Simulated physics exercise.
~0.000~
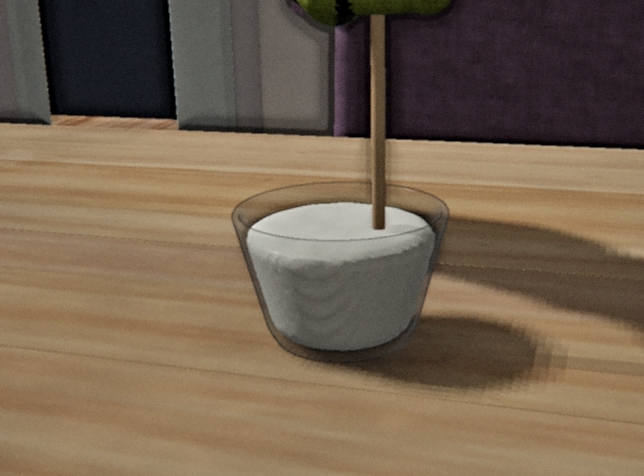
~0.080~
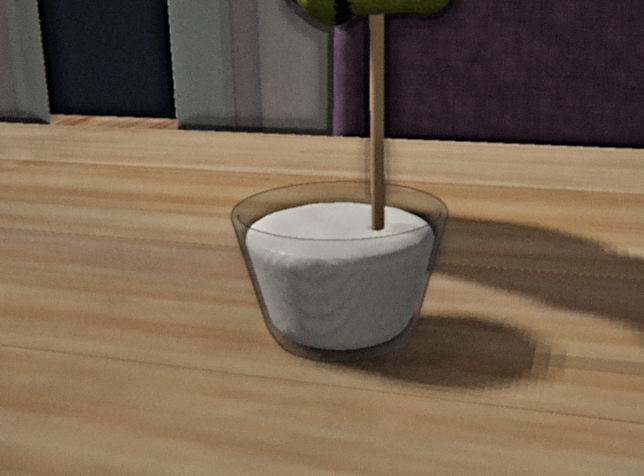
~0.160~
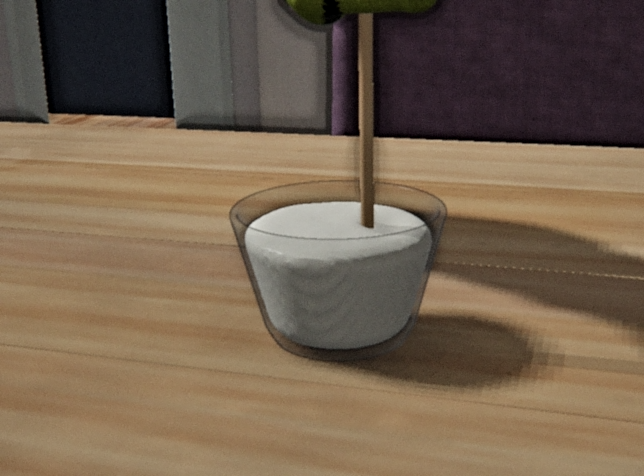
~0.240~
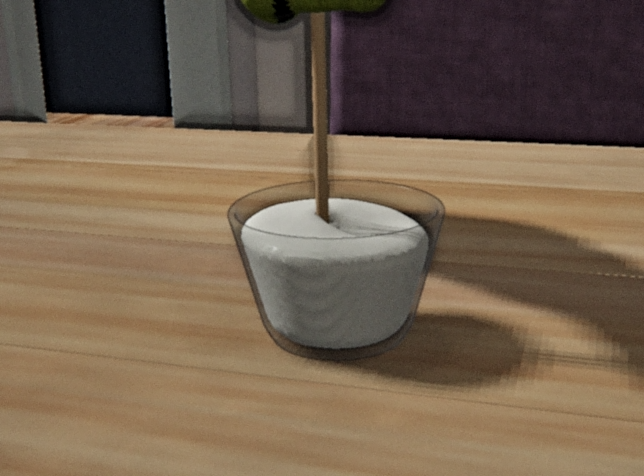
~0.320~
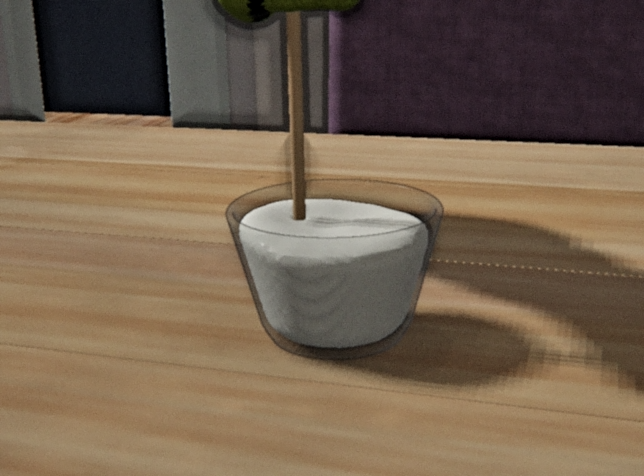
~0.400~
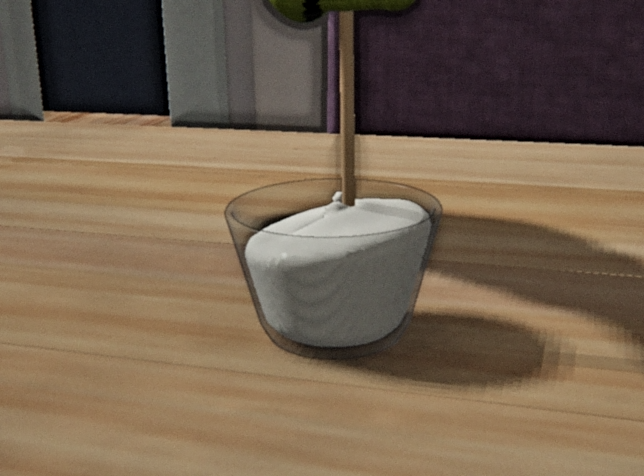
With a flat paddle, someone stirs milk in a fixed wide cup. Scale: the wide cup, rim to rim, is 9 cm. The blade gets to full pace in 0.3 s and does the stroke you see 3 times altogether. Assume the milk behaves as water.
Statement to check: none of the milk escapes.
False.
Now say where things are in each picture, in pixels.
The stem is at (378, 55); surface from (251, 221) to (434, 235); the rim runs from (242, 207) to (445, 221), in the first picture.
The stem is at (377, 54); surface from (251, 221) to (433, 235), in the second picture.
The stem is at (366, 53); surface from (250, 221) to (430, 236), in the third picture.
The stem is at (319, 52); surface from (248, 216) to (427, 240), in the fourth picture.
The stem is at (294, 51); surface from (244, 211) to (427, 231), in the fifth picture.
The stem is at (347, 51); surface from (249, 234) to (430, 220), in the sixth picture.
Then, 0.61 s in, 0 ml is over the rim.
Then, 0.82 s in, 3 ml is over the rim.
Then, 1.03 s in, 6 ml is over the rim.
Then, 1.24 s in, 7 ml is over the rim.
Finally, 8 ml is over the rim.
